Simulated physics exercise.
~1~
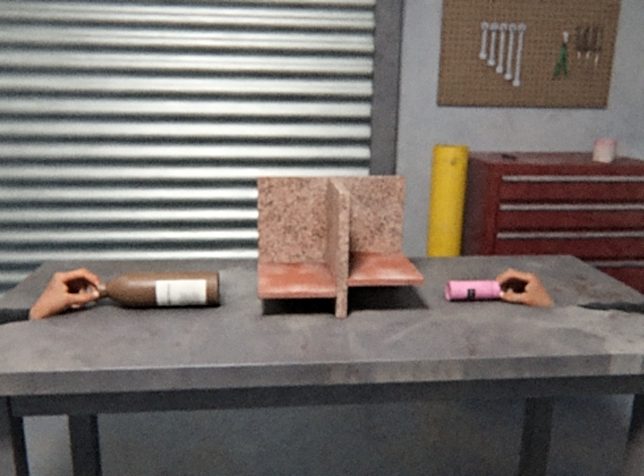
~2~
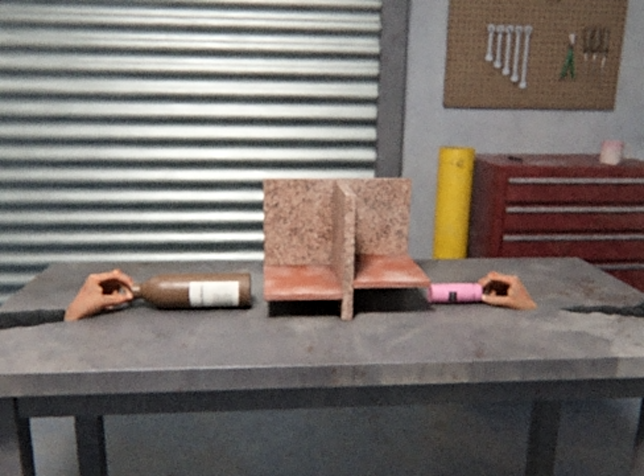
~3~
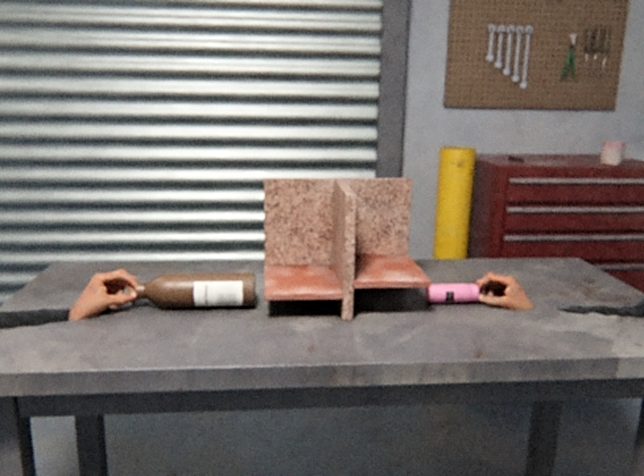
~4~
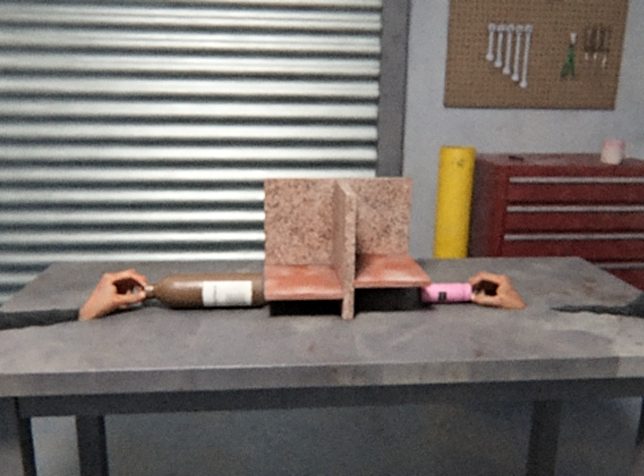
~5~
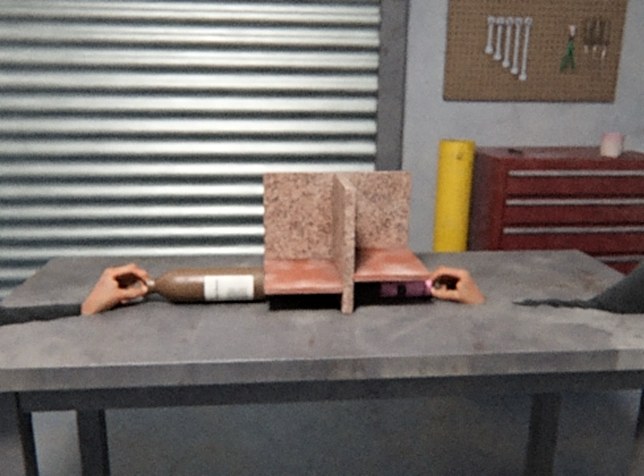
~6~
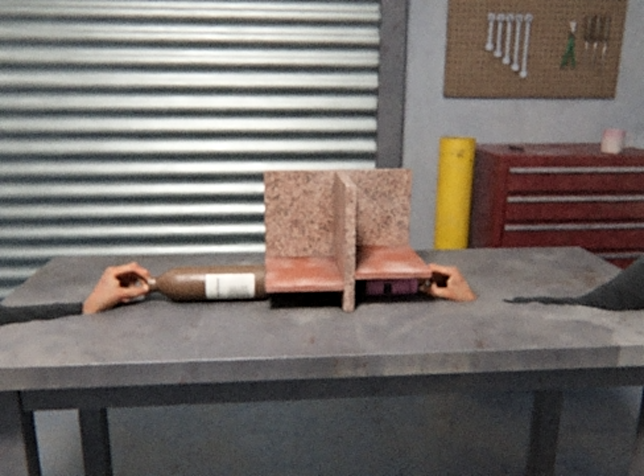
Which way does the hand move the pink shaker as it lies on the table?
The hand moves the pink shaker to the left, toward the shelf and in under it.
